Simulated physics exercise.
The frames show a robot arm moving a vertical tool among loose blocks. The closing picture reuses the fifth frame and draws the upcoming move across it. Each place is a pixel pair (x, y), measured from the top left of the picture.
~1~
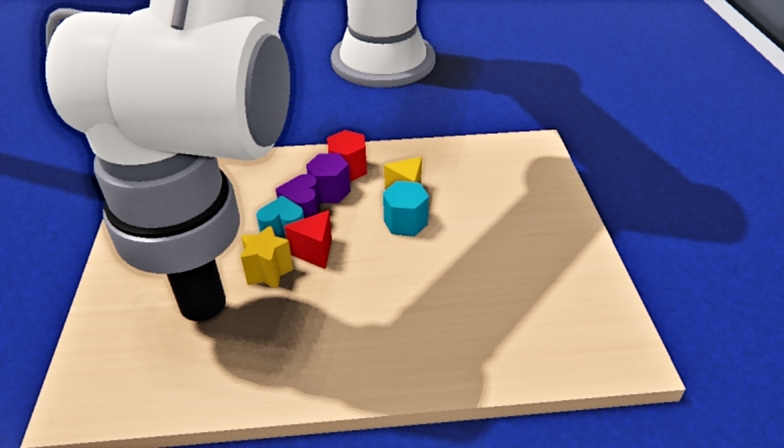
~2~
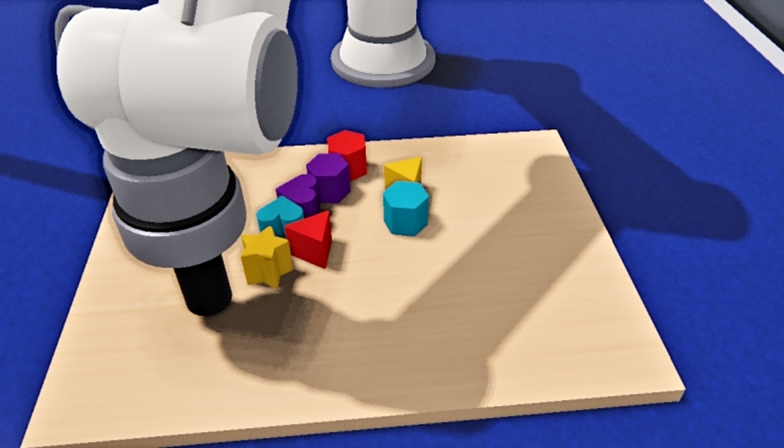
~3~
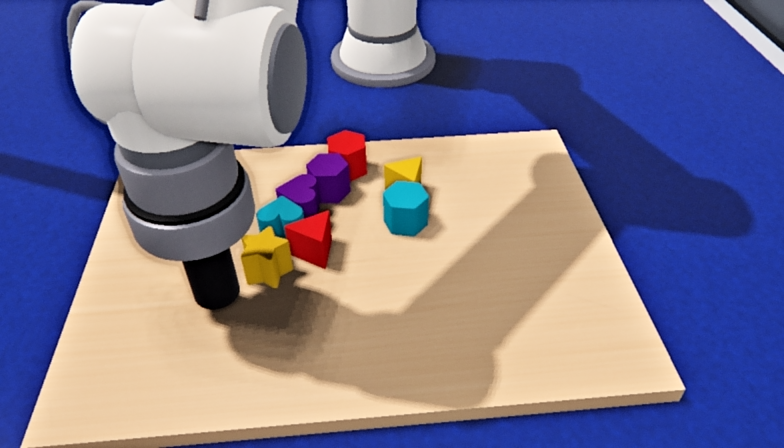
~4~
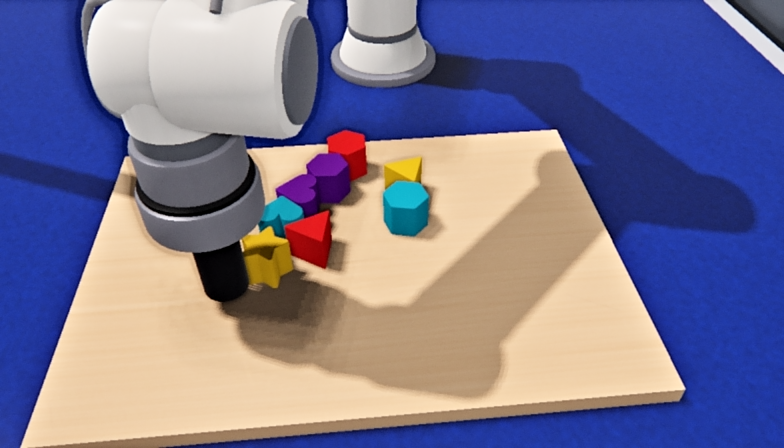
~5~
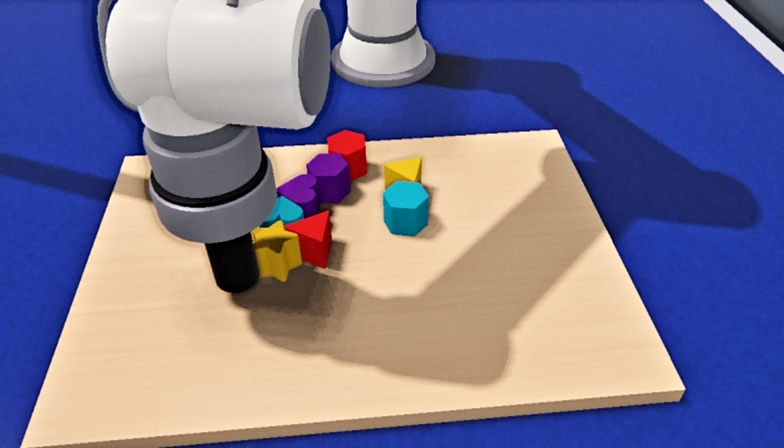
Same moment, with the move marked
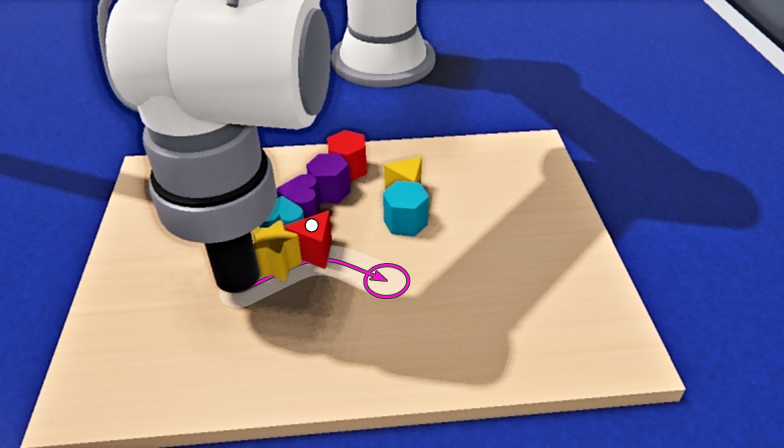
We see a robot arm with a black vertical tool beside colourful blocks on a wooden board. The tool moves up and to the right toward the yellow star, then nudges it slightly toward the neighbouring blocks.
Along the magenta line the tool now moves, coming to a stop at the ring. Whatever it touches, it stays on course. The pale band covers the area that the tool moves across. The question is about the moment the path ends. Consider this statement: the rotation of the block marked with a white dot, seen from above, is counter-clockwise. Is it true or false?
Verdict: False.
Path on the board, from (241, 291) through (290, 268) and (341, 263) to (387, 281); the dot is on the red triangular block.
On the path given first. One third of the way, tool at (288, 254); yellow star at (317, 214), turned 20° anticlockwise; turquoise heart-shaped block at (304, 194), turned 45° anticlockwise; purple heart-shaped block at (302, 173), turned 45° anticlockwise; red triangular block at (353, 202), turned 35° clockwise; purple hexagonal block at (327, 157), turned 40° clockwise.
Two thirds of the way, tool at (340, 249); yellow star at (345, 208), turned 75° anticlockwise; turquoise heart-shaped block at (306, 193), turned 50° anticlockwise; purple heart-shaped block at (302, 173), turned 45° anticlockwise; red triangular block at (368, 189), turned 20° clockwise; purple hexagonal block at (327, 157), turned 40° clockwise.
At the end, tool at (386, 267); yellow star at (345, 208), turned 75° anticlockwise; turquoise heart-shaped block at (306, 193), turned 50° anticlockwise; purple heart-shaped block at (302, 173), turned 45° anticlockwise; red triangular block at (368, 189), turned 20° clockwise; purple hexagonal block at (327, 157), turned 40° clockwise.
